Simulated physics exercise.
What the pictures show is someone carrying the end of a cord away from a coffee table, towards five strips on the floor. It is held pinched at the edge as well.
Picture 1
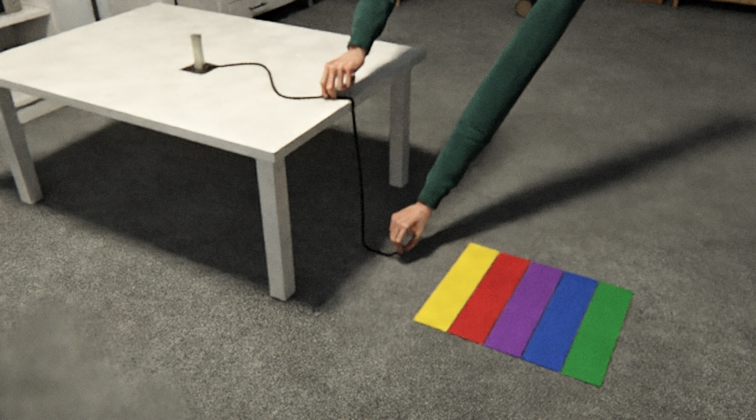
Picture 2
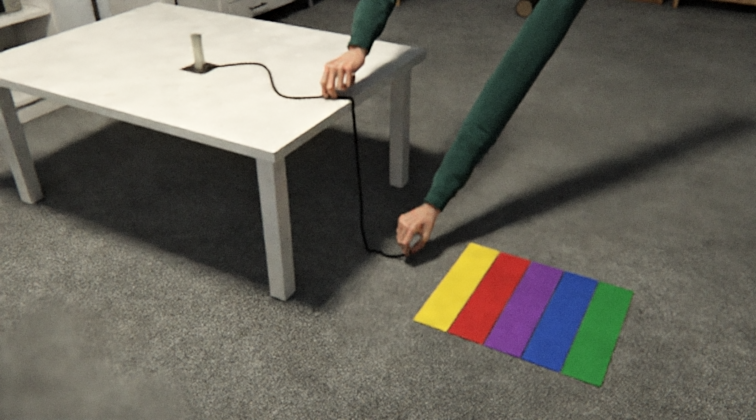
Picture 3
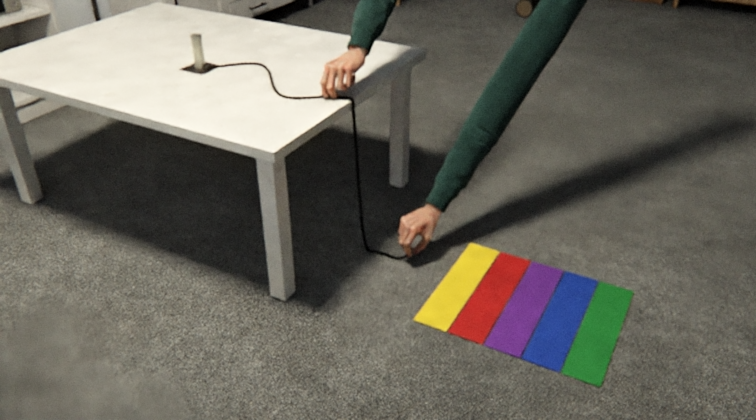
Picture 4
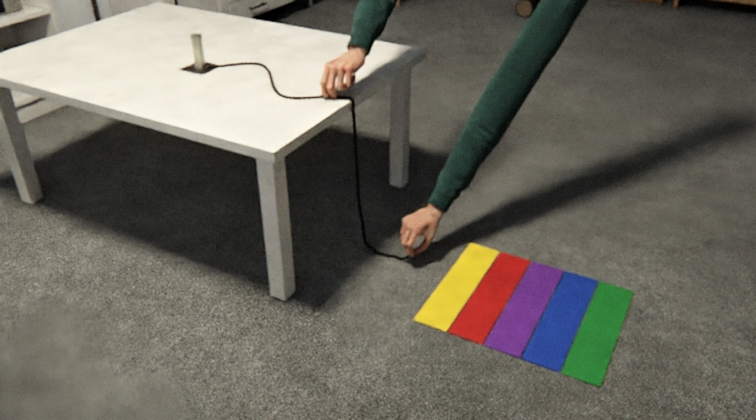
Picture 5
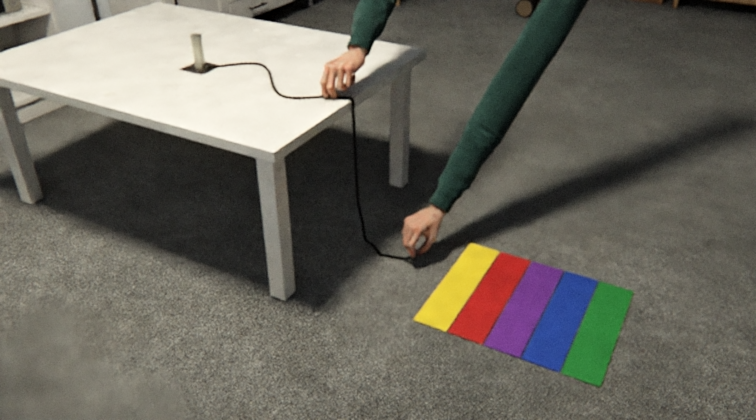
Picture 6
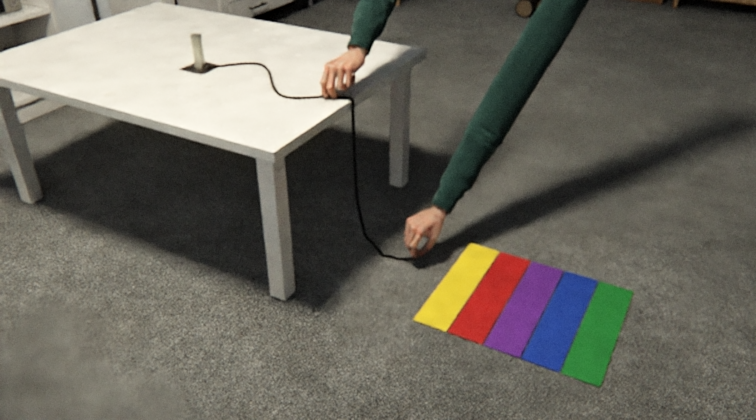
The end of a dark cord, held in one hand, moves slightly right across the grey floor towards five coloured strips, yellow nearest, while another hand keeps the cord pinched at the edge of a white table.
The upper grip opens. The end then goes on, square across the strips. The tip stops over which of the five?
Over the blue strip.
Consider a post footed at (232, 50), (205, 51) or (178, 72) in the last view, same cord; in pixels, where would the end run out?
Try by try: (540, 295), (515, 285) and (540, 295).
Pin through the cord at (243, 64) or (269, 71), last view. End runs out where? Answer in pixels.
Per try (px, approx.): (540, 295); (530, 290).
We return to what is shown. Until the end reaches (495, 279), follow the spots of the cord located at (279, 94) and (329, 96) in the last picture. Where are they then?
Roughly (326, 92) for the first and (355, 124) for the second.
Early on, end near (495, 279); over red.
Midway, end near (536, 292); over purple.
At the end of the slack, end near (561, 300); over blue. The blue one.
